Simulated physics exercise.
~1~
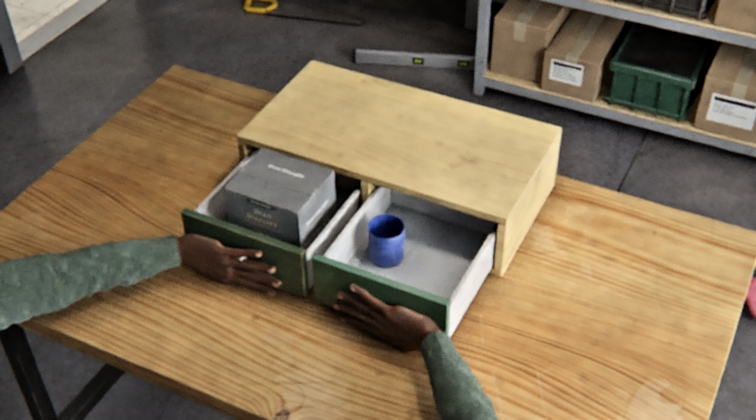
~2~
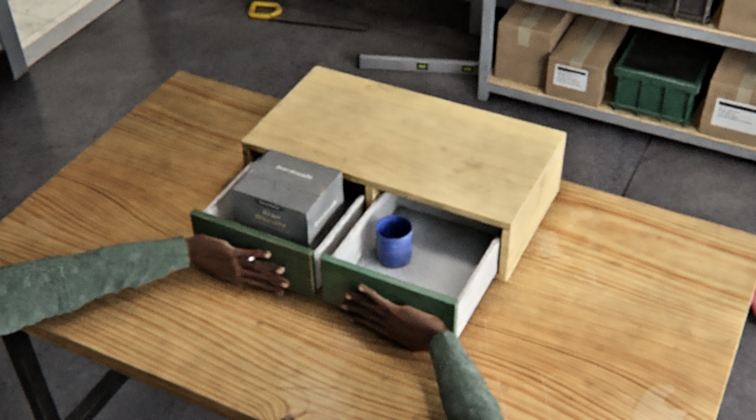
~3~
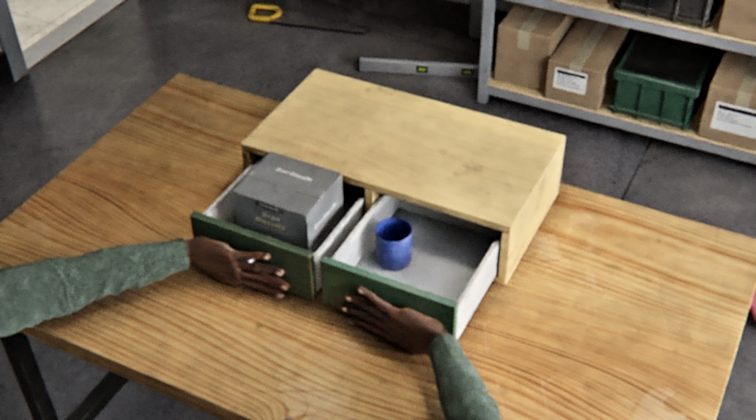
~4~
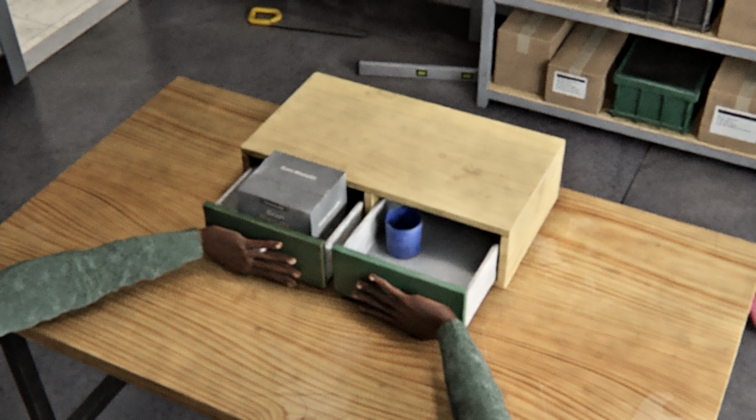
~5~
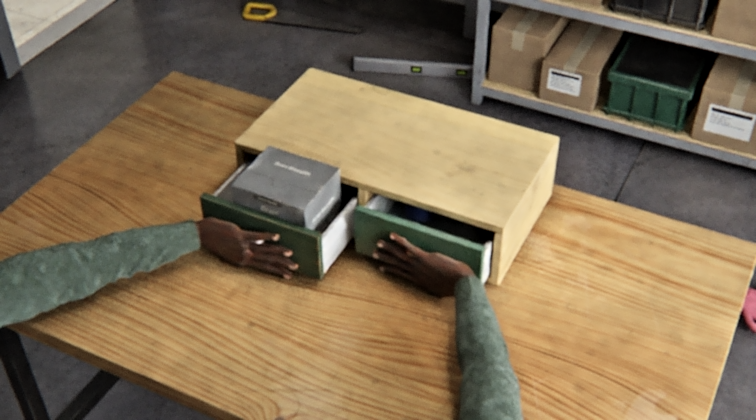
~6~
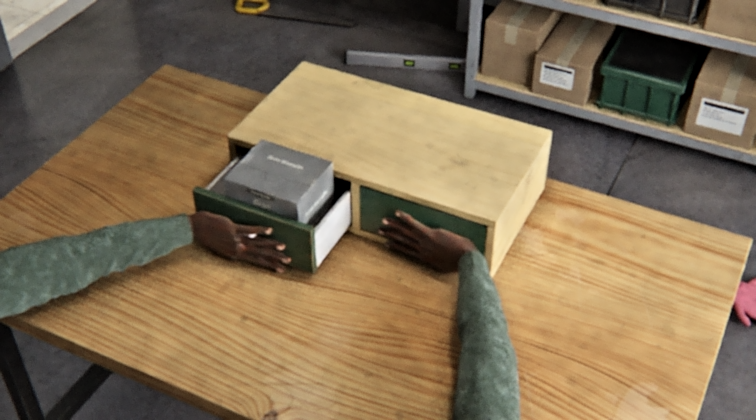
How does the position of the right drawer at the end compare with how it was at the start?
At the start the right drawer stands open with the blue cup showing inside. By the end it is shut, with its green front pushed back into the cabinet.
